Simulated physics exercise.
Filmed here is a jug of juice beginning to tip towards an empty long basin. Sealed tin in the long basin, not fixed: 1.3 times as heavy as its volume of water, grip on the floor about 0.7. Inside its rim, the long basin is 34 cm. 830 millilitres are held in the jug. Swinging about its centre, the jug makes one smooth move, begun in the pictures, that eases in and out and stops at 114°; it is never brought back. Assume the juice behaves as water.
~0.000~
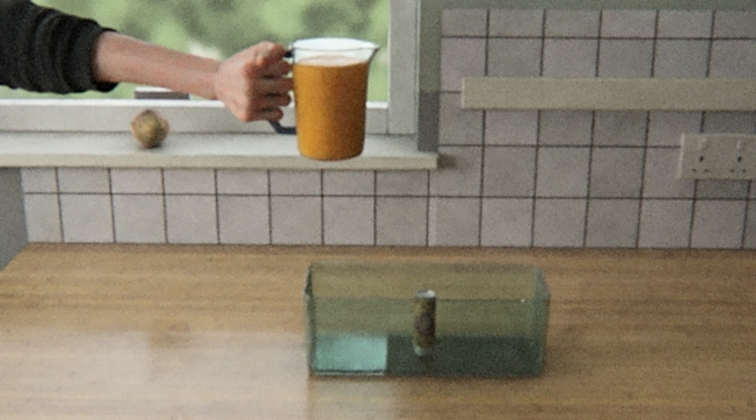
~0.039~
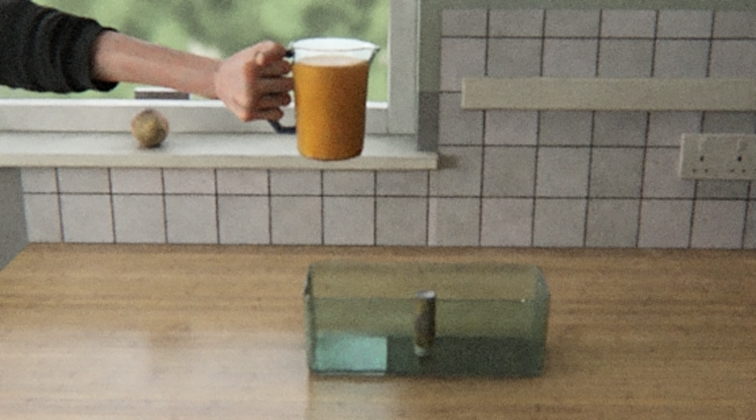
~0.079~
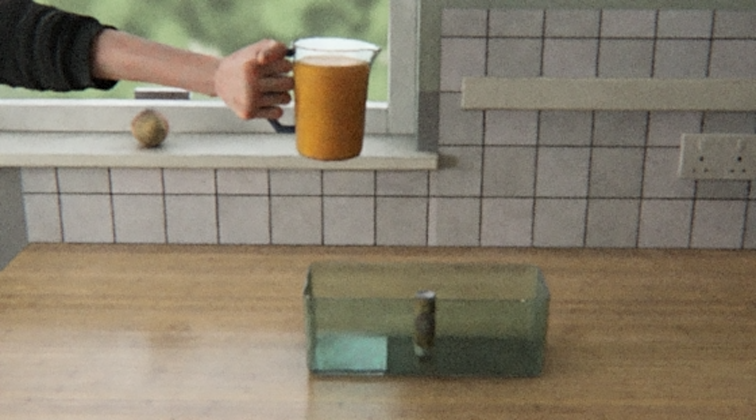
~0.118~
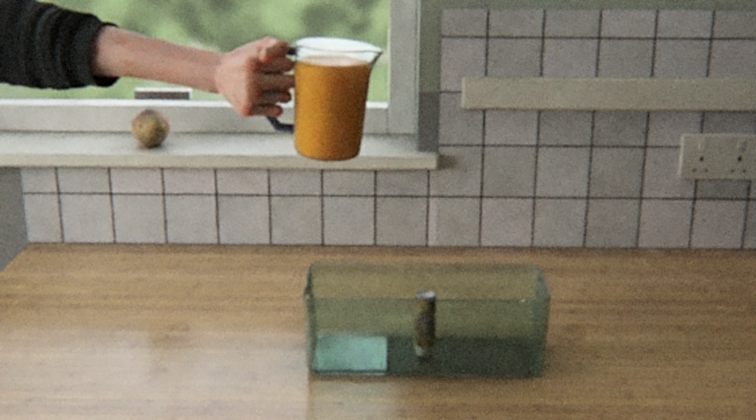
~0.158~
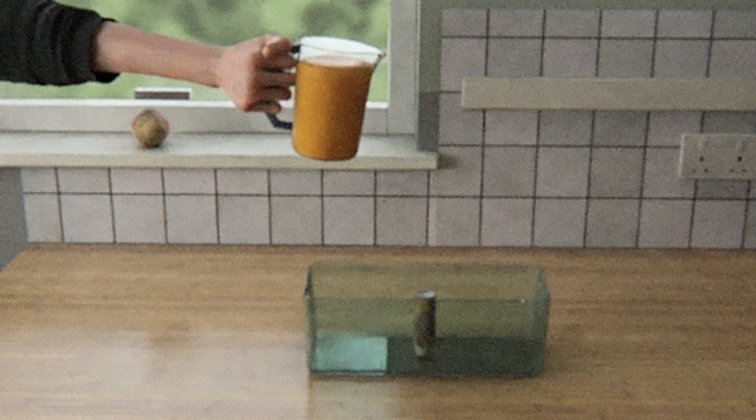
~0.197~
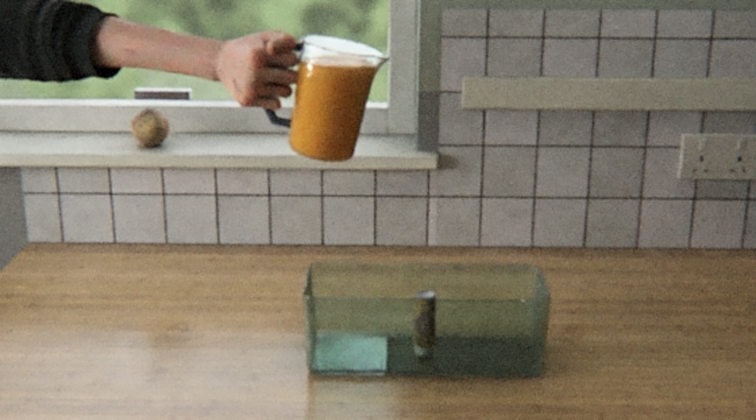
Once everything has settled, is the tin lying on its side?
My guess is it's going to stay on its base.
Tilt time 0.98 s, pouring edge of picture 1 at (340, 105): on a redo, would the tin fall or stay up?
After that, the tin overturns.
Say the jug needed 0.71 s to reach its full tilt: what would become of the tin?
Result: Tin upright.
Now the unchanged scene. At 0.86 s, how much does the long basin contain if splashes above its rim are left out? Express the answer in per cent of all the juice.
I reckon close to 36 per cent.
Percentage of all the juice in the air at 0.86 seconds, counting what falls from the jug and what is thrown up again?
Close to 36 in every hundred parts.
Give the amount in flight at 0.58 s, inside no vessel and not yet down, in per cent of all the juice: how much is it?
My guess is roughly 18 %.
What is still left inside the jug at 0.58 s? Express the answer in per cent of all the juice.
I reckon about 82 in a hundred is still held.
After 0.58 s the tilt is 74° and 82 per cent is still to pour; the tin stands where it began.
After 0.86 s the tilt is 110° and 27 per cent is still to pour; the tin stands where it began.
After 1.16 s the tilt is 114° and 1 per cent is still to pour; the tin stands where it began.
After 1.48 s the tilt is 114° and 0 per cent is still to pour; the tin stands where it began.
In the end the tin stands where it began.
